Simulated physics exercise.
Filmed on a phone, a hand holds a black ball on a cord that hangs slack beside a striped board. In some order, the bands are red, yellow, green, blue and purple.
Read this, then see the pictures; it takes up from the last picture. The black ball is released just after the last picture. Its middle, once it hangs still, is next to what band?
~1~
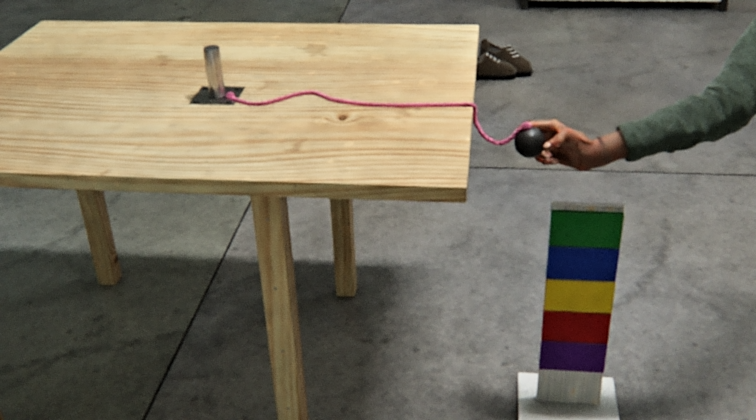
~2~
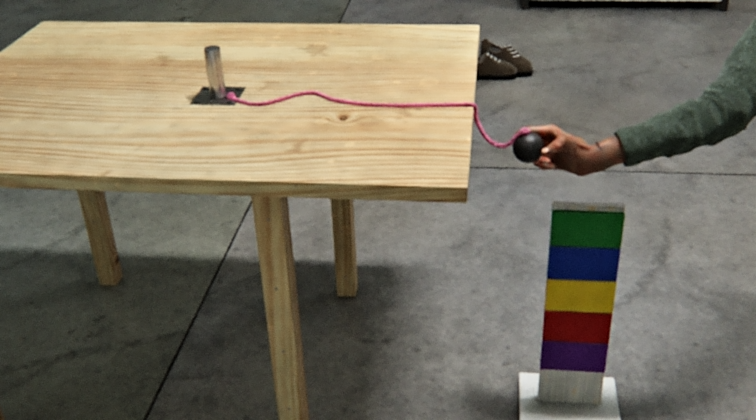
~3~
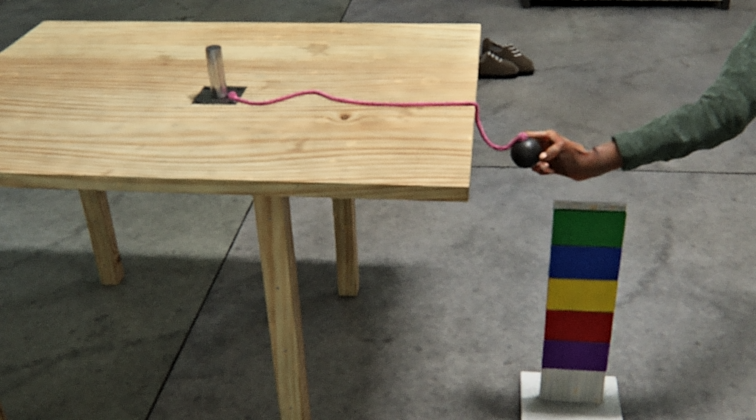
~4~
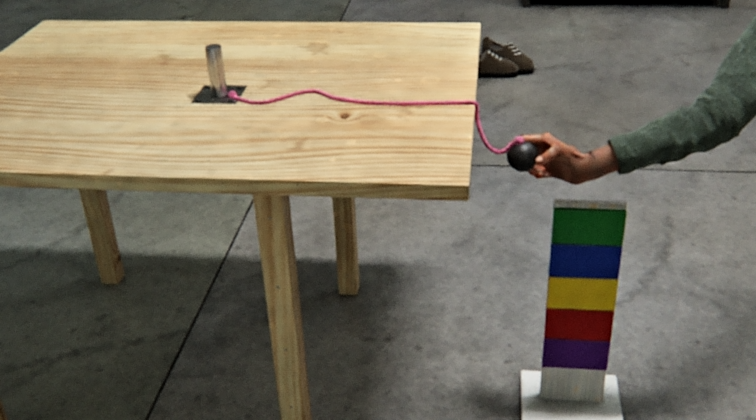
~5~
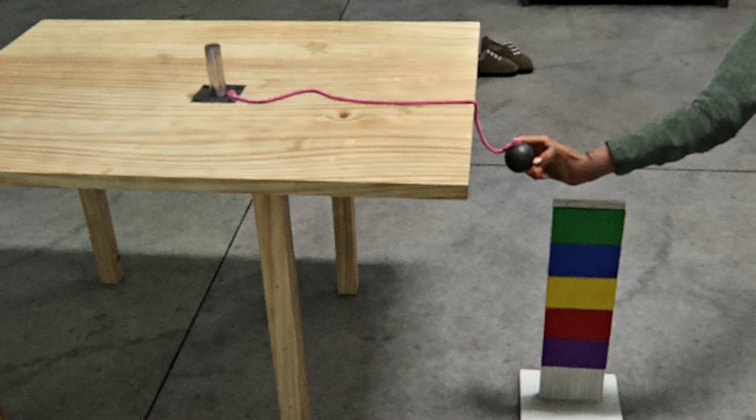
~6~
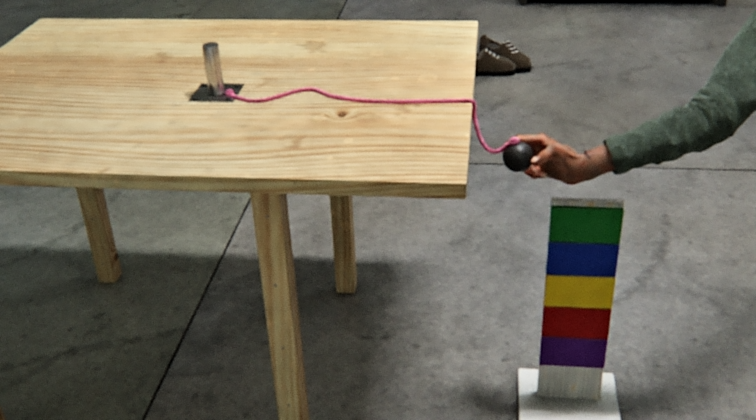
Next to the green one.
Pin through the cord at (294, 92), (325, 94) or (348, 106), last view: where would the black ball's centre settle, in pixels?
Near (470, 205), (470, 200) and (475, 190).
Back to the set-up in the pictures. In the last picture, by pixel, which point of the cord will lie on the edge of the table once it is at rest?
That spot is near (445, 101).
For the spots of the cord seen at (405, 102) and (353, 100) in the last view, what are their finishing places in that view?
Final spots: (431, 99), then (378, 97).
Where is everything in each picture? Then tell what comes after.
Black ball (530, 142); green (586, 231); blue (583, 265); yellow (579, 297); red (576, 328); purple (573, 358), in the first picture.
Black ball (528, 148); cord through (248, 104) (307, 93) (361, 104) (427, 106) (476, 120), in the second picture.
Black ball (526, 153), in the third picture.
Black ball (523, 156); cord through (249, 102) (309, 91) (362, 102) (428, 104) (477, 119), in the fourth picture.
Black ball (520, 158), in the fifth picture.
Black ball (519, 157); cord through (246, 100) (306, 90) (359, 100) (425, 102) (474, 117), in the sixth picture.
Soon after, ball near (491, 207); level with green.
After that, ball near (464, 210); level with green.
And then, ball near (457, 214); level with green.
In the end, ball near (466, 215); level with green. Its centre hangs level with the green band.
